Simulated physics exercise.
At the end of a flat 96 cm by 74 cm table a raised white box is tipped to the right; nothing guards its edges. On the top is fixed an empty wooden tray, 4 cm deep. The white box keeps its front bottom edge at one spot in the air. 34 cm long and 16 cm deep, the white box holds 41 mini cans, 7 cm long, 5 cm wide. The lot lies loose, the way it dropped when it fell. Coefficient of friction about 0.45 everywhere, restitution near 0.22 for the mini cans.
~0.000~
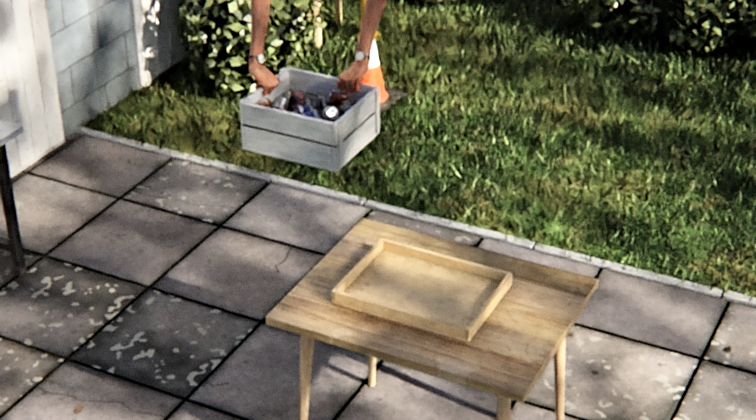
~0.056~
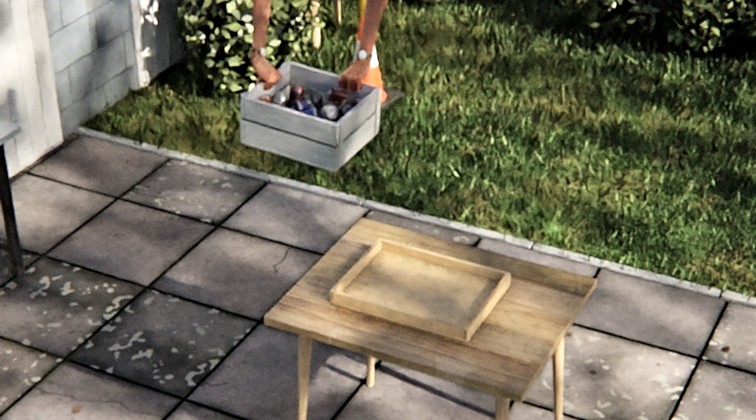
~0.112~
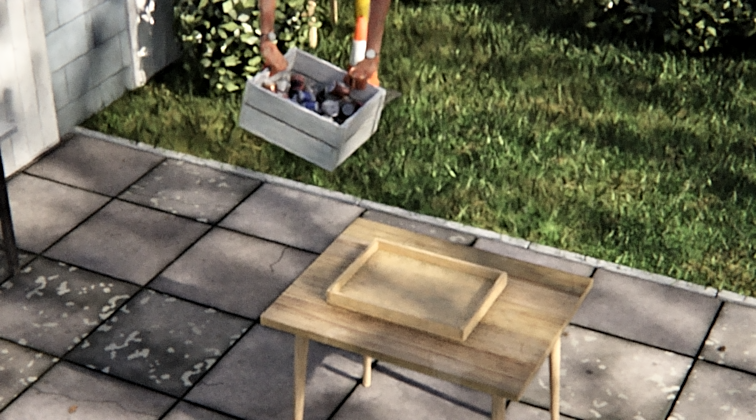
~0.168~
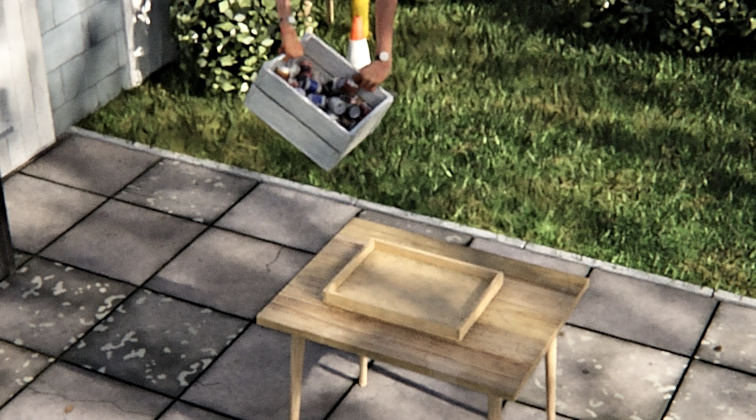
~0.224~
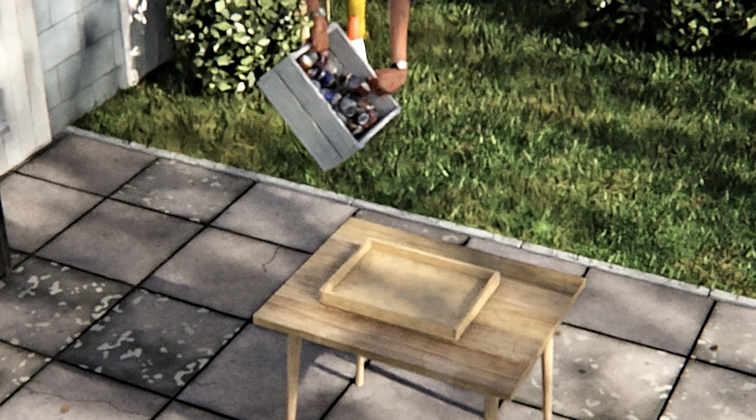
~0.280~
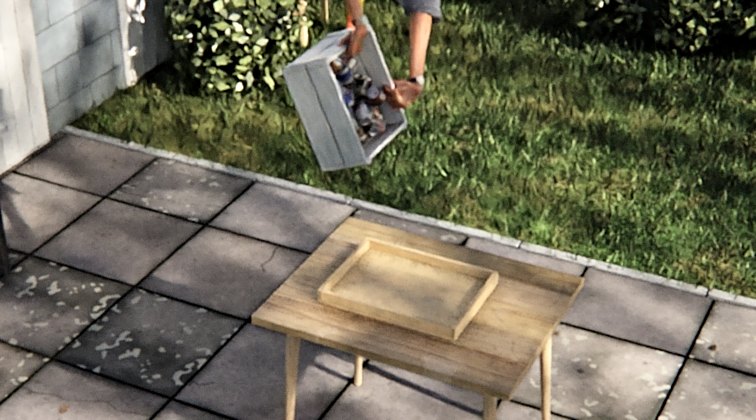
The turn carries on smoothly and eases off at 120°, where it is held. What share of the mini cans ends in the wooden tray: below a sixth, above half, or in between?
One sixth up to one half.
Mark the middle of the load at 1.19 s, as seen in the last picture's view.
Centre: About (516, 317).
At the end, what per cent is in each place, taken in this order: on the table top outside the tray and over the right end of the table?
About 20 and 40 per cent.
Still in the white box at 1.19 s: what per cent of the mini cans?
I'd say close to 0 in a hundred.
After 0.68 s, tilt 120°; 4 still in the white box, 5 in the wooden tray, 14 on the table top outside the tray and 18 in the air.
After 1.19 s, tilt 120°; 15 in the wooden tray, 12 on the table top outside the tray and 14 over the right end of the table.
After 1.89 s, tilt 120°; 15 in the wooden tray, 8 on the table top outside the tray, 16 over the right end of the table and 2 over the table's other edges.
Outcome (at 2.80 s), 15 in the wooden tray, 8 on the table top outside the tray, 16 over the right end of the table and 2 over the table's other edges. Asked share, 15 of 41, 37 per cent.
